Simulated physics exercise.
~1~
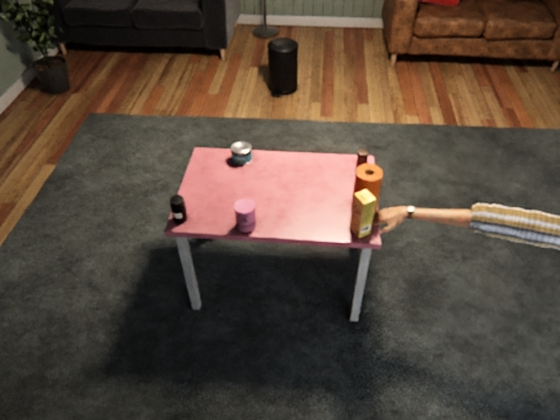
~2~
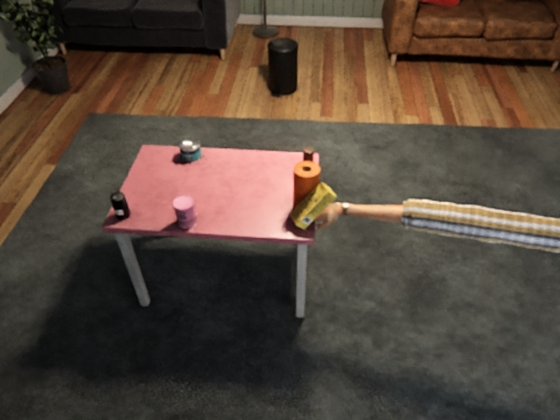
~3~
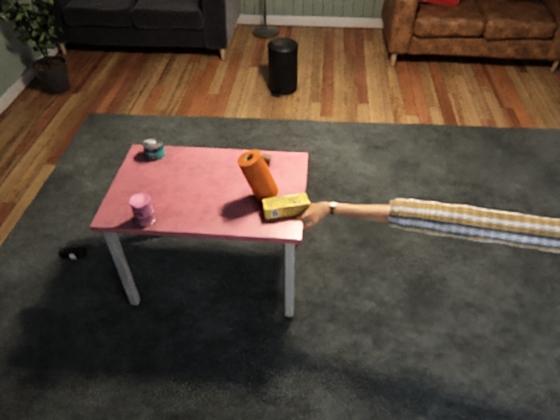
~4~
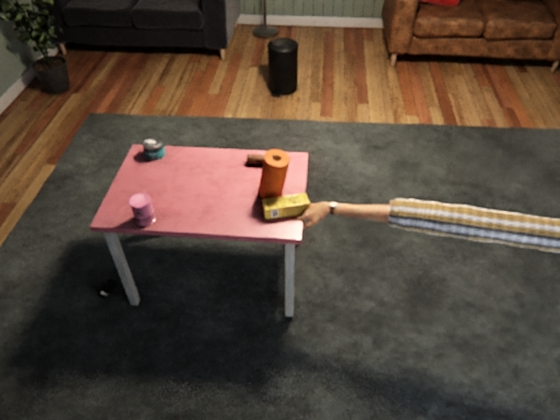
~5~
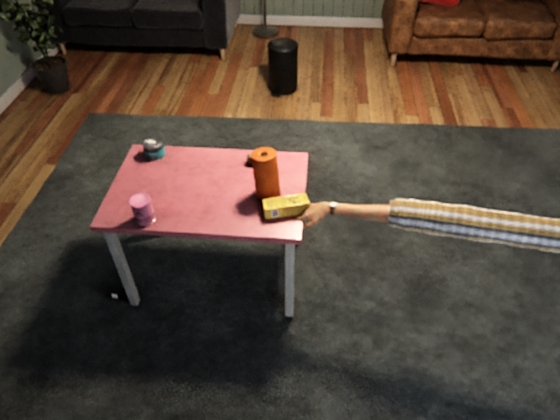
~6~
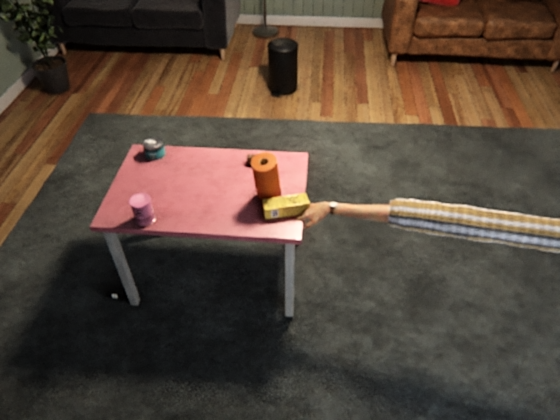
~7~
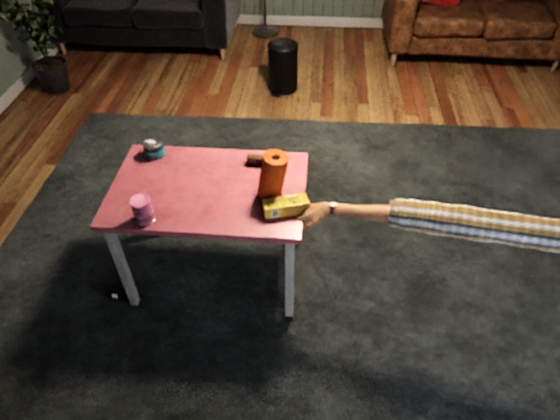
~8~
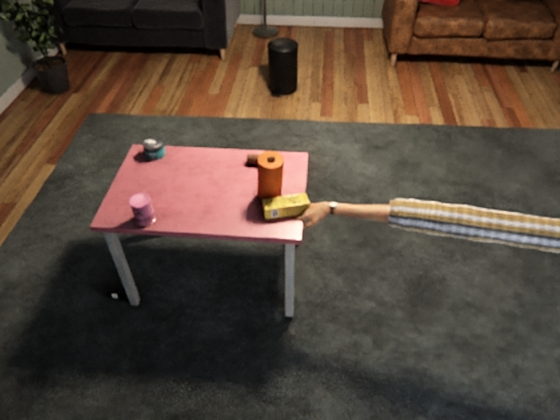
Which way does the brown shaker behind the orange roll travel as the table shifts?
The brown shaker moves to the left.
